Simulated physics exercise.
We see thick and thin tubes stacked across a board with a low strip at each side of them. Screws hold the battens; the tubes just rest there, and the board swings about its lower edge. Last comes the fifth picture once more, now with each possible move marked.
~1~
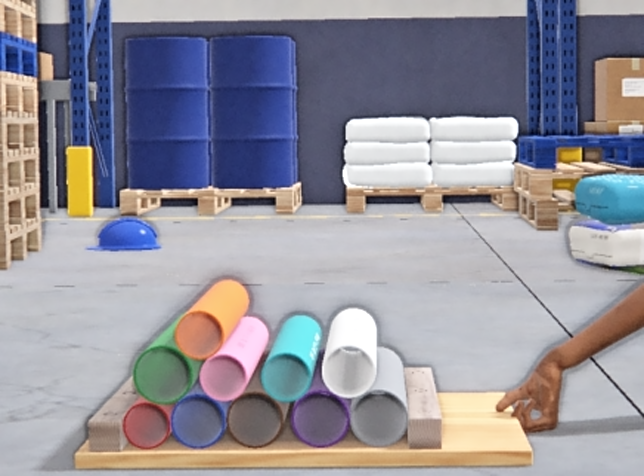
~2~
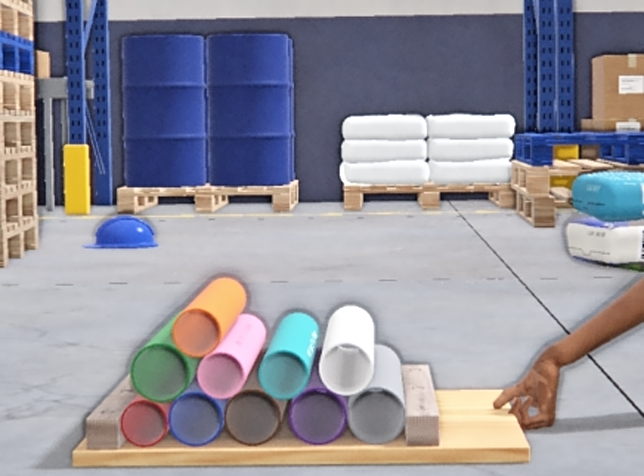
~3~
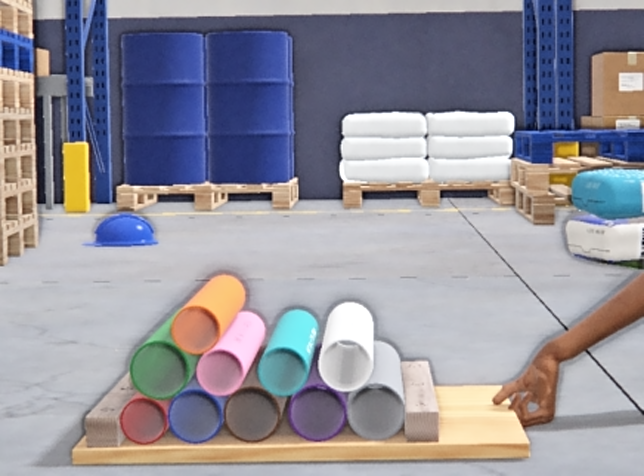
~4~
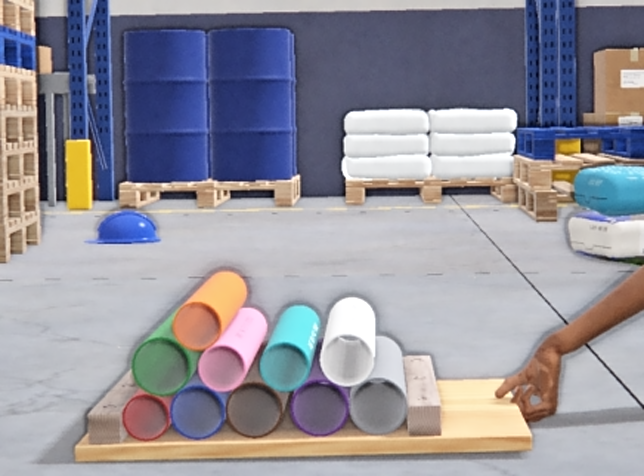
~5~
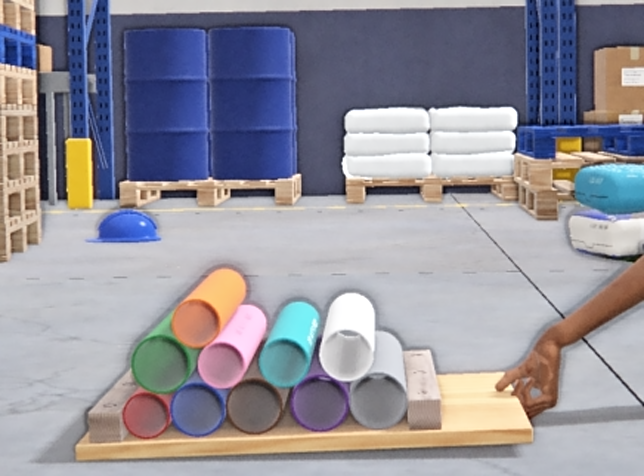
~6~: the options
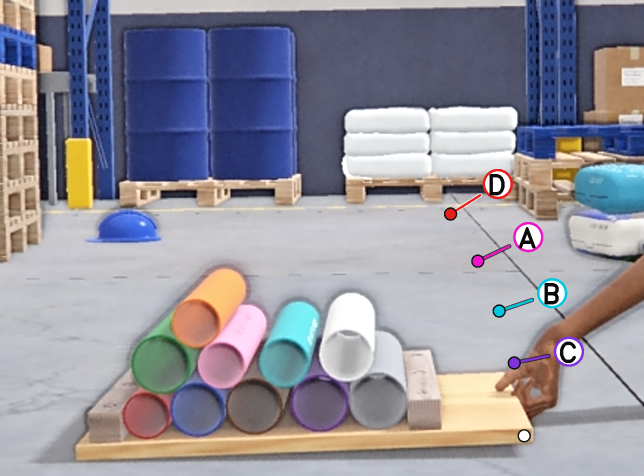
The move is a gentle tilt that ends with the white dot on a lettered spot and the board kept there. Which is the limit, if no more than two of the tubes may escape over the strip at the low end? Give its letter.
Mark A is as high as it can go.
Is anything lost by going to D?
Yes.
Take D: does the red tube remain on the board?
The red tube: Yes.
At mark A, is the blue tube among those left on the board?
Yes.
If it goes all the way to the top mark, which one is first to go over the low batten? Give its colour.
The green one.
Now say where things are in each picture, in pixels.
In the first frame, brown tube (255, 420); purple tube (320, 419); grey tube (379, 418).
In the second frame, grey tube (377, 415); pink tube (222, 375).
In the third frame, board (307, 407); grey tube (376, 412); white tube (346, 365).
In the fourth frame, board (309, 403); blue tube (198, 412).
In the fifth frame, board (309, 398); blue tube (198, 410).
On the marked copy, A at (478, 261); B at (499, 311); C at (514, 363); D at (451, 214); the white dot at (524, 436).
With A. Early on, board at 16°.
Further on, board at 25°.
At the end, board at 25°, two over the low batten (green, orange).
As for the rest, B two over the low batten (green, orange); C none over the low batten; D five over the low batten.
